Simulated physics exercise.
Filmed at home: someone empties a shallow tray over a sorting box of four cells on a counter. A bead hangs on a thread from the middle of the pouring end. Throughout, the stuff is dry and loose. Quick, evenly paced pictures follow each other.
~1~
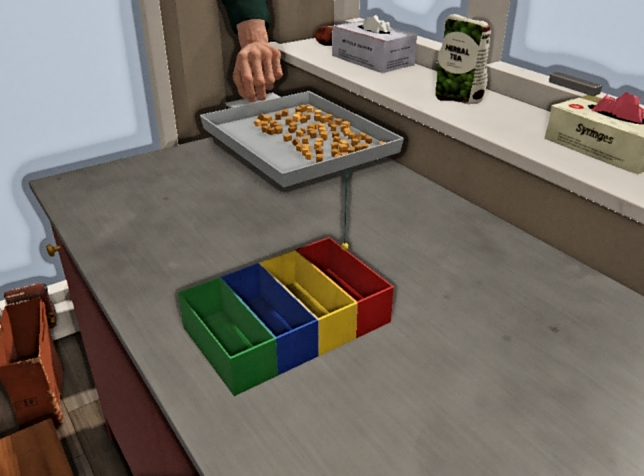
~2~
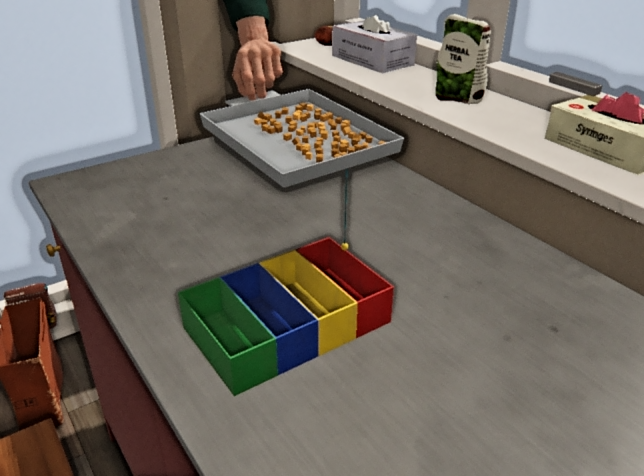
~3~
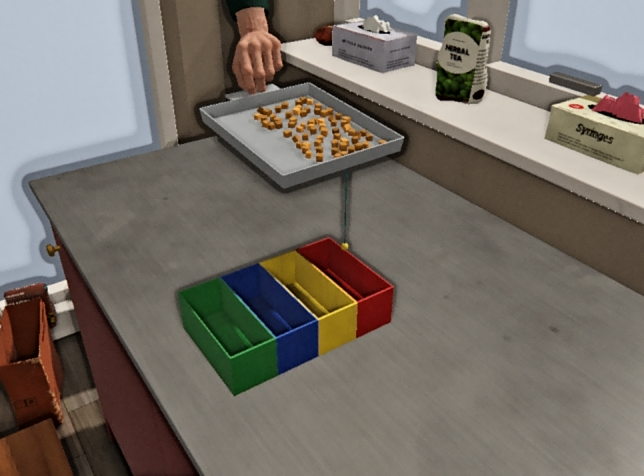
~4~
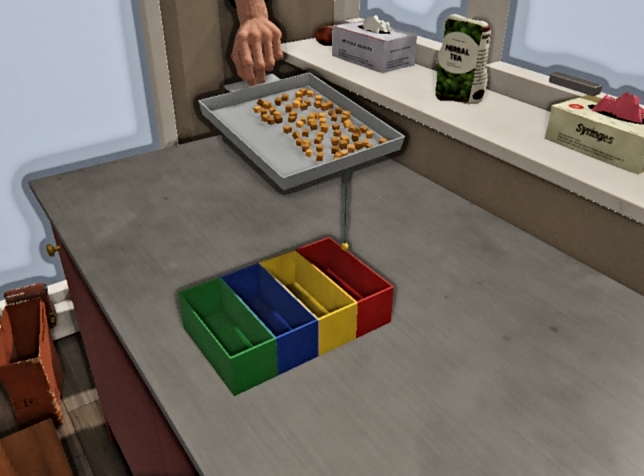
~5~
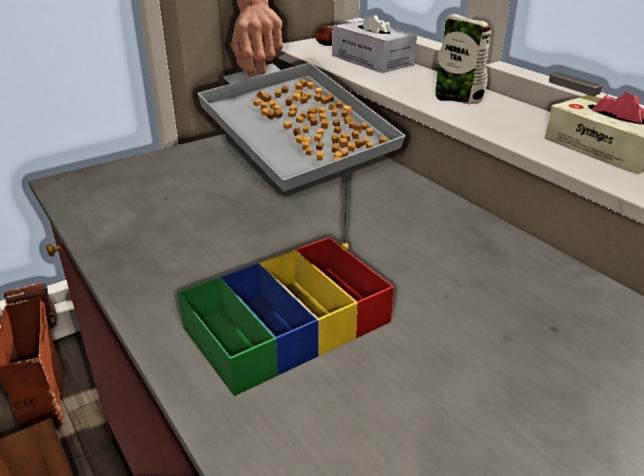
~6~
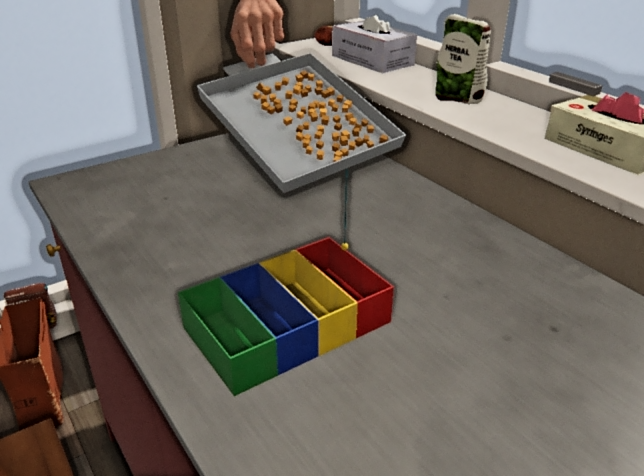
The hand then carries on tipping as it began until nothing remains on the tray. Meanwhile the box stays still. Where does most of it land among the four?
Most of it lands in the yellow cell.
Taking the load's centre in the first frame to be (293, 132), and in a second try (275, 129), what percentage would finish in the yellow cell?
First case: Around 70 %; second case: Around 60 %.
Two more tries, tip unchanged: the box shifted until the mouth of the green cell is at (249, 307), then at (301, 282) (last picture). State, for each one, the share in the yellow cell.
Roughly 40% on the first try and 10% on the second.
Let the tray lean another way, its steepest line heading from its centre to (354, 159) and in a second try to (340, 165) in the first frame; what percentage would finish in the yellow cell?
0 % and 10 %.
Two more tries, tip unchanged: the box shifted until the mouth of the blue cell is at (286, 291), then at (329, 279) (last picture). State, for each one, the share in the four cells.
First case 100 in a hundred, second case 100 in a hundred.
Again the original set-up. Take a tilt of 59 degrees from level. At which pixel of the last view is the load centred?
Around (327, 157).
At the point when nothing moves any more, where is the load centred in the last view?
Centre at rest, last view: Approx. (329, 316).
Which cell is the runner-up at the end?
The one in second place is the red one.
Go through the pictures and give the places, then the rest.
The first frame shows corners of the pouring end at (283, 172) and (401, 138), level; middle of the load at (322, 131), croutons; bead on its thread at (345, 247); green cell at (254, 363); blue cell at (297, 344); yellow cell at (337, 326); red cell at (374, 309).
The second frame shows corners of the pouring end at (283, 172) and (401, 138), level; middle of the load at (322, 130).
The third frame shows corners of the pouring end at (284, 174) and (401, 137), tipped barely, lowest at the left corner; middle of the load at (322, 127).
The fourth frame shows corners of the pouring end at (284, 176) and (402, 136), tipped a little, lowest at the left corner; middle of the load at (322, 122).
The fifth frame shows corners of the pouring end at (284, 178) and (402, 135), tipped a little, lowest at the left corner; middle of the load at (323, 117).
The sixth frame shows corners of the pouring end at (284, 180) and (403, 134), tipped clearly, lowest at the left corner; middle of the load at (323, 113); green cell at (254, 363); blue cell at (297, 344); yellow cell at (337, 326); red cell at (374, 309).
Soon, tray tipped steeply; nearly all on the tray; a stray few falling or outside the box.
A while on, tray tipped right over; nearly all on the tray; a stray few in the blue cell; a stray few in the yellow cell.
Towards the end, tray tipped past a quarter turn; about half in the yellow cell; about a third in the red cell; a small part in the blue cell; a small part falling or outside the box.
Finally, tray tipped past a quarter turn; about half in the yellow cell; about a third in the red cell; a small part in the blue cell; none in the green cell; a small part outside the box.
